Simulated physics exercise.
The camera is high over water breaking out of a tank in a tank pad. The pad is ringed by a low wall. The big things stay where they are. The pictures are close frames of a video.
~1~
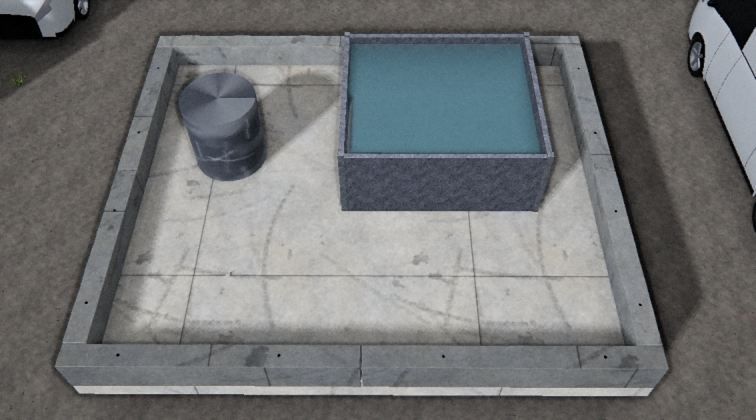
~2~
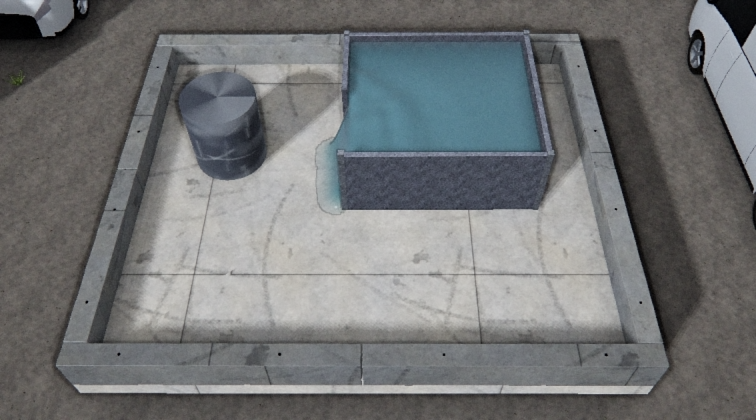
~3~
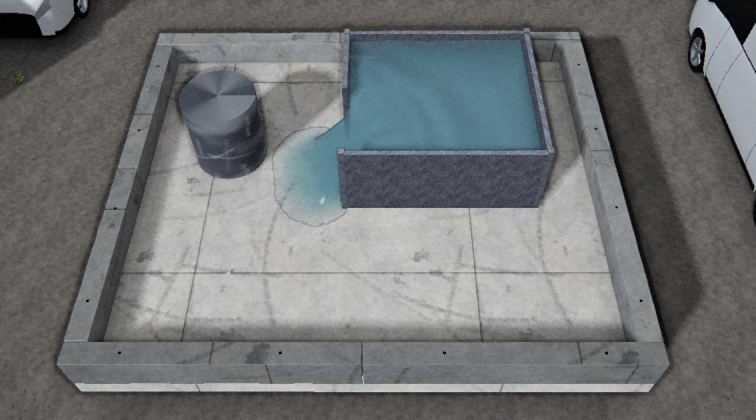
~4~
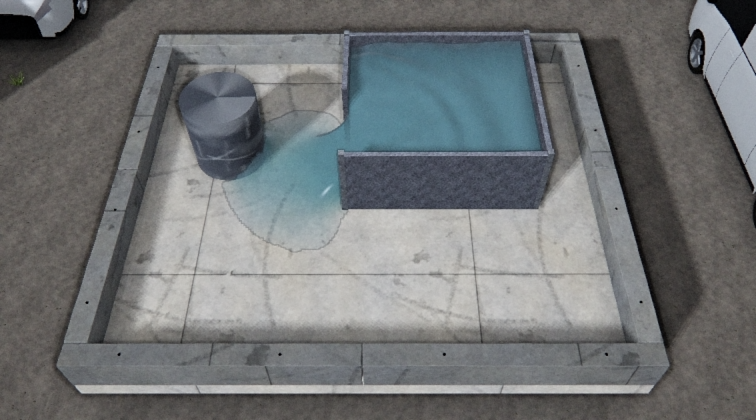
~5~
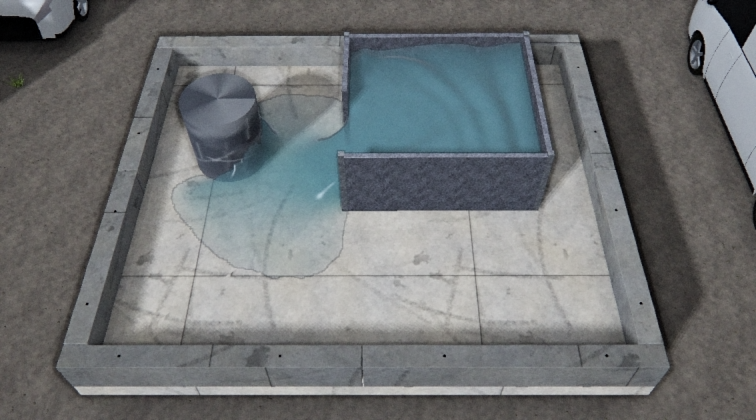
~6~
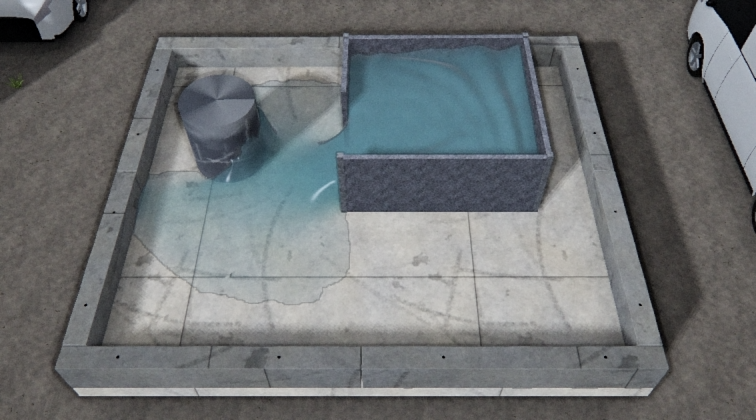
We see a tank of still blue water beside a grey cylinder on a walled concrete pad; water pours from a gap in the tank's left side, spreading left and toward the viewer across the pad and around the cylinder.
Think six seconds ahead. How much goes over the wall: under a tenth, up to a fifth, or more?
Over the wall goes under a tenth.
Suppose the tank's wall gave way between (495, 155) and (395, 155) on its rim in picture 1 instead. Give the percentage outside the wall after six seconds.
Some 6 per cent.
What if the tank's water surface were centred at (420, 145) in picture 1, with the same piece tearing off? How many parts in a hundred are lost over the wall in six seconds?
I make it 6 per cent.
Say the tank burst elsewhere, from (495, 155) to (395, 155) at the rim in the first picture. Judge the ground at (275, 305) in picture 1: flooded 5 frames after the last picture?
At that place: Under water.
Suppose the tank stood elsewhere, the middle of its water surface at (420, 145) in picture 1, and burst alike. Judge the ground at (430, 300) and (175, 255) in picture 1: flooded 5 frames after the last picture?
In that order: Clear, covered.
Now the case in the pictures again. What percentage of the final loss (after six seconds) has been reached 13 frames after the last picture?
Close to 65 %.
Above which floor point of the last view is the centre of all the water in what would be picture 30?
Close to (337, 177).
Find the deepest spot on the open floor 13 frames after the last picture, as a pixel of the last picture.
I would point to (100, 359).
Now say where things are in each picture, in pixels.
Still water in the tank at (440, 96), in the first frame.
Water pours out at (348, 155) and has run to (333, 142), in the second frame.
Water pours out at (348, 157) and has run to (284, 148), in the third frame.
Water pours out at (348, 160) and has run to (229, 183), in the fourth frame.
The front is at (180, 201), out from the gap at (348, 162), in the fifth frame.
Water pours out at (347, 162) and has run to (136, 227), in the sixth frame.
A moment on, water covers 35 % of the floor; the low wall has let 0 % over.
Next, water covers 45 % of the floor; the low wall has let 0 % over.
Then, water covers 50 % of the floor; the low wall has let 4 % over.
Later, water covers 75 % of the floor; the low wall has let 6 % over.
In the end, water covers 80 % of the floor; the low wall has let 6 % over.
